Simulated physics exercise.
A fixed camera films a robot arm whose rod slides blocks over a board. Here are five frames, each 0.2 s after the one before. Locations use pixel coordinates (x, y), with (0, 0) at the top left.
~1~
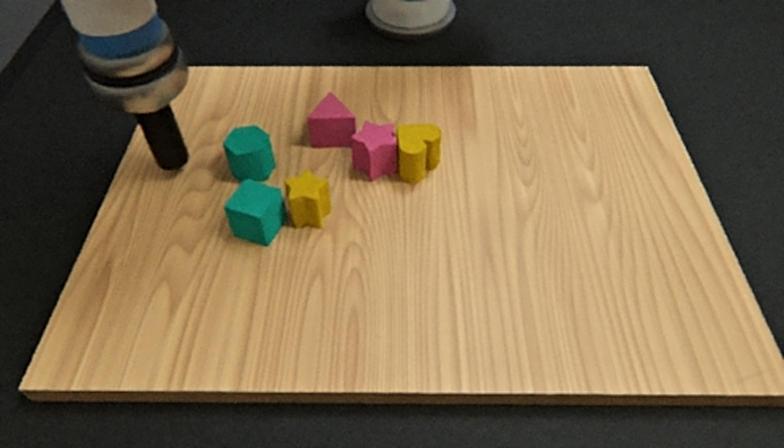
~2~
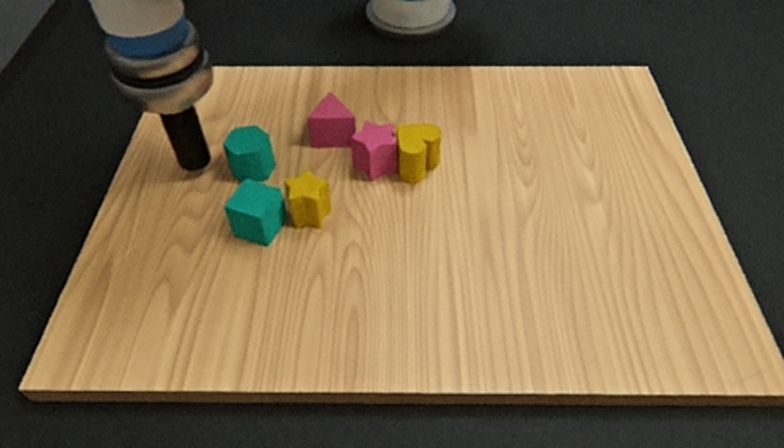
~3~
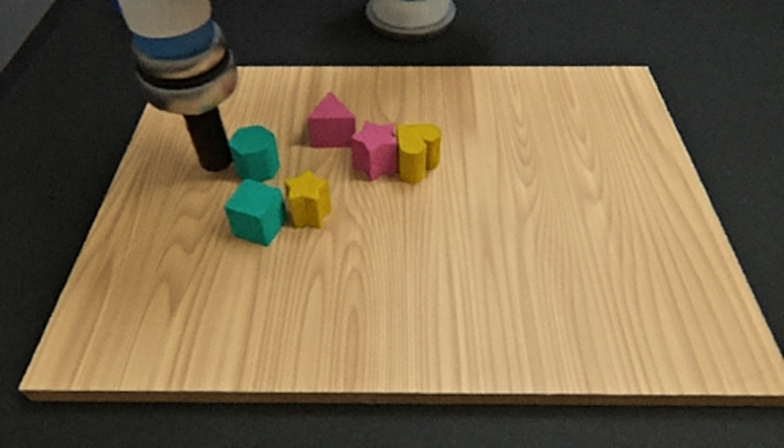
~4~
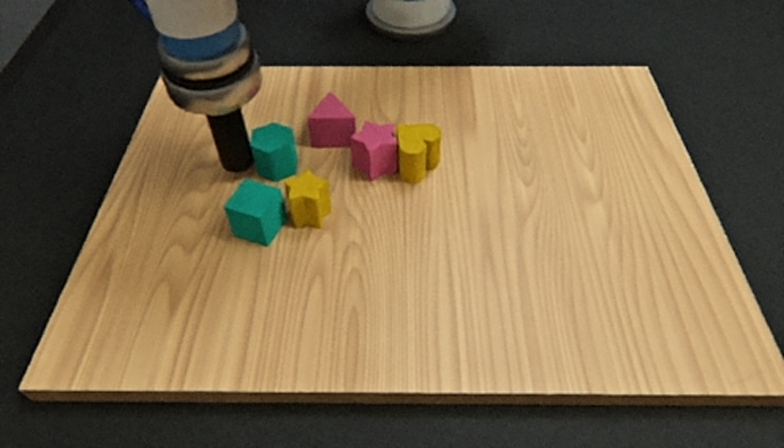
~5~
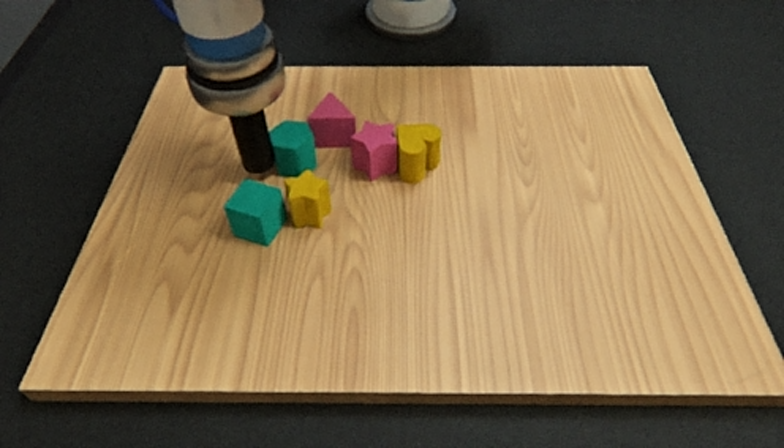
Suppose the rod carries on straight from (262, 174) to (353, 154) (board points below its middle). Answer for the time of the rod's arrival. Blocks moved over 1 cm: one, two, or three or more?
It moves three or more blocks.
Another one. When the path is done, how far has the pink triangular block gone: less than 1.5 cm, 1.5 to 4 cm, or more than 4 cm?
That one ends up 1.5 to 4 cm from where it is now.
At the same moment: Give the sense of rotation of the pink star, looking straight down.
From the top: Clockwise.
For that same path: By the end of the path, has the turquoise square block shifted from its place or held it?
In the end it has not been moved.
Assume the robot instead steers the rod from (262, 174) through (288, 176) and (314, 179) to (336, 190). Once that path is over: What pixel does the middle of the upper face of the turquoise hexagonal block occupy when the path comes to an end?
The centre of its top will be at (333, 128).
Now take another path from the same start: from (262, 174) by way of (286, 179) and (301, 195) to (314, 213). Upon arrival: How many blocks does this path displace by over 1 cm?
Two blocks move more than 1 cm.
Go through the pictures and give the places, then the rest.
Lower end of the rod (173, 161), tops of blocks, turquoise square block (252, 197), turquoise hexagonal block (246, 139), pink triangular block (331, 108), pink star (375, 135), yellow heart-shaped block (417, 136), in the first picture.
Rod (196, 162), blocks as before, in the second picture.
Rod (217, 162), turquoise hexagonal block (251, 138), in the third picture.
Rod (238, 163), turquoise hexagonal block (271, 136), in the fourth picture.
Rod (259, 164), turquoise square block (252, 197), turquoise hexagonal block (291, 133), pink triangular block (331, 108), pink star (375, 135), yellow heart-shaped block (417, 136), in the fifth picture.
The first path, step by step. Halfway along, rod (307, 154); turquoise hexagonal block (338, 123); pink triangular block (339, 101).
At the end, rod (352, 144); turquoise square block not moved; turquoise hexagonal block (376, 106), turned 30° anticlockwise; pink triangular block (347, 92), turned 25° anticlockwise; pink star (395, 129), turned 30° clockwise; yellow heart-shaped block (431, 139), turned 30° clockwise.
